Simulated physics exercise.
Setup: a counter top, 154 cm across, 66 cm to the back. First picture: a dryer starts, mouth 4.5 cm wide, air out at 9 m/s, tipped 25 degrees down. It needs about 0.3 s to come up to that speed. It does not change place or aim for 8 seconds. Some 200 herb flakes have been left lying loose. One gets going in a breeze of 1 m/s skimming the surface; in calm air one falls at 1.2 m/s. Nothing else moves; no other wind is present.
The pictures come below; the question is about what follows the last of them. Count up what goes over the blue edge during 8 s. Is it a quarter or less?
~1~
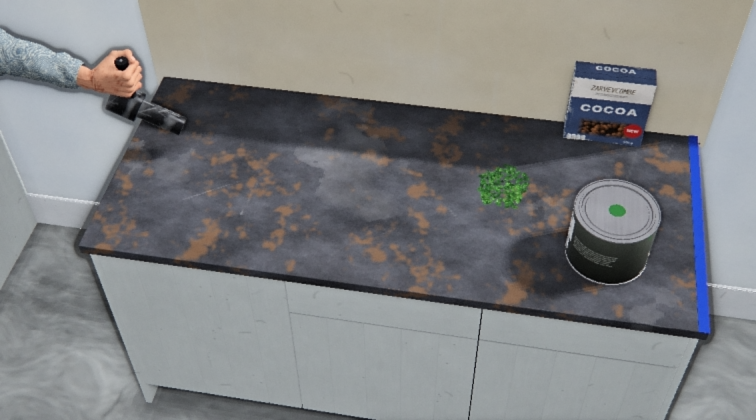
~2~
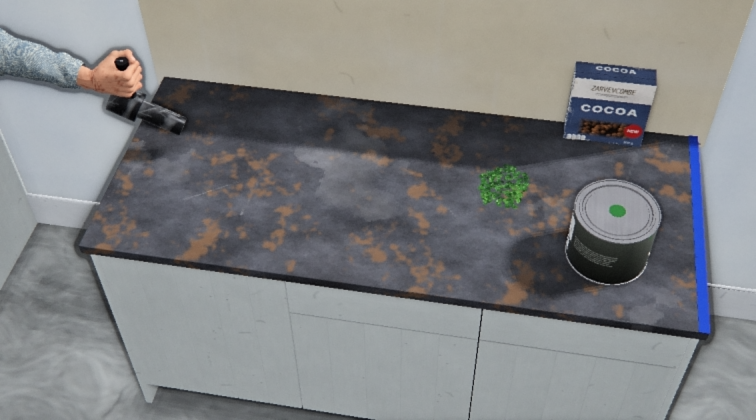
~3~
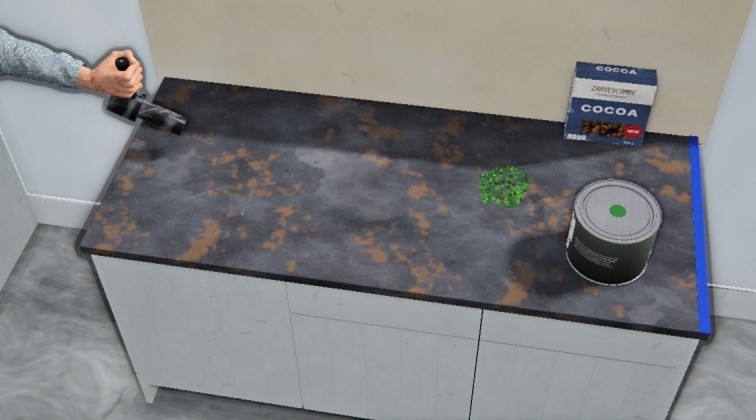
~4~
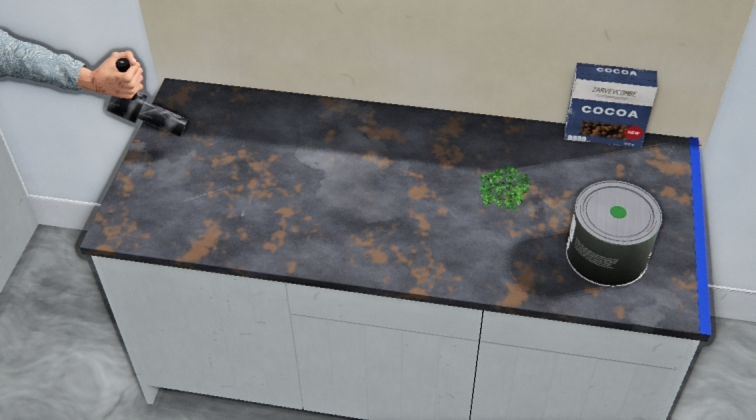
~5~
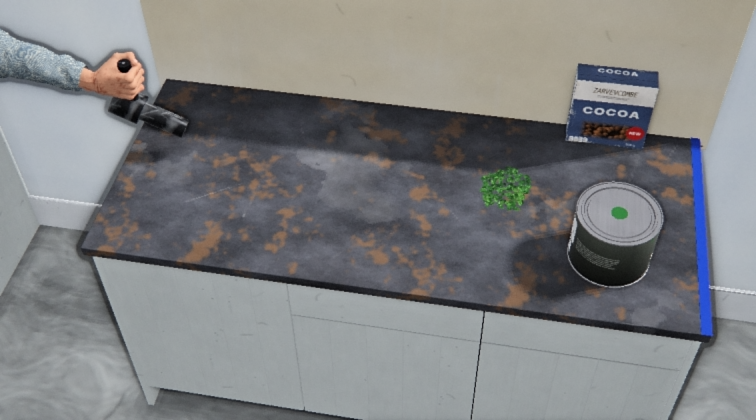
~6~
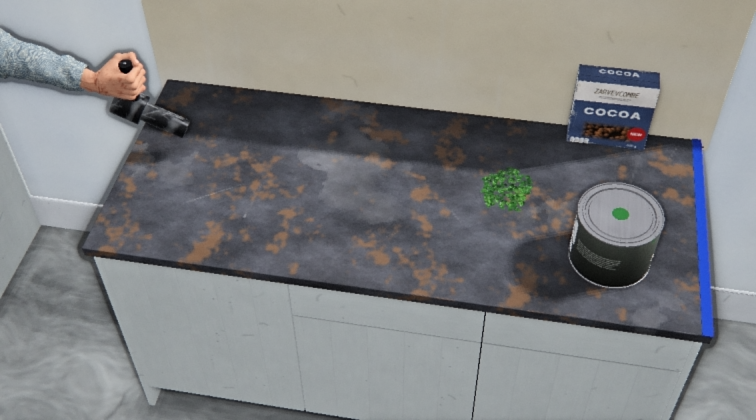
No, it is above a quarter.
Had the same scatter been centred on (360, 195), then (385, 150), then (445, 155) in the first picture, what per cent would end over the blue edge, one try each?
20 %, 80 %, 80 %.
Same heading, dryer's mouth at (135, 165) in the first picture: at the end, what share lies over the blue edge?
About 100 %.
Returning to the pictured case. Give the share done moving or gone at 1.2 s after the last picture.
The share is near 90 per cent.
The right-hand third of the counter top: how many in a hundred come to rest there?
Share at the end: Close to 2 %.
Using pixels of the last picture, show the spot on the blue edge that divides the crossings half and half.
Midpoint of crossings, approx. (706, 213).
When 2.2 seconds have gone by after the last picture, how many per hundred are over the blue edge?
I'd put it close to 100 per cent.
Then, 1.2 s after the last picture, 95 % are over the blue edge; 86 % have settled or left.
Then, 2.2 s after the last picture, 97 % are over the blue edge; 98 % have settled or left.
Then, 4.1 s after the last picture, 97 % are over the blue edge; 98 % have settled or left.
Then, 7.7 s after the last picture, at the end, 98 % are over the blue edge.
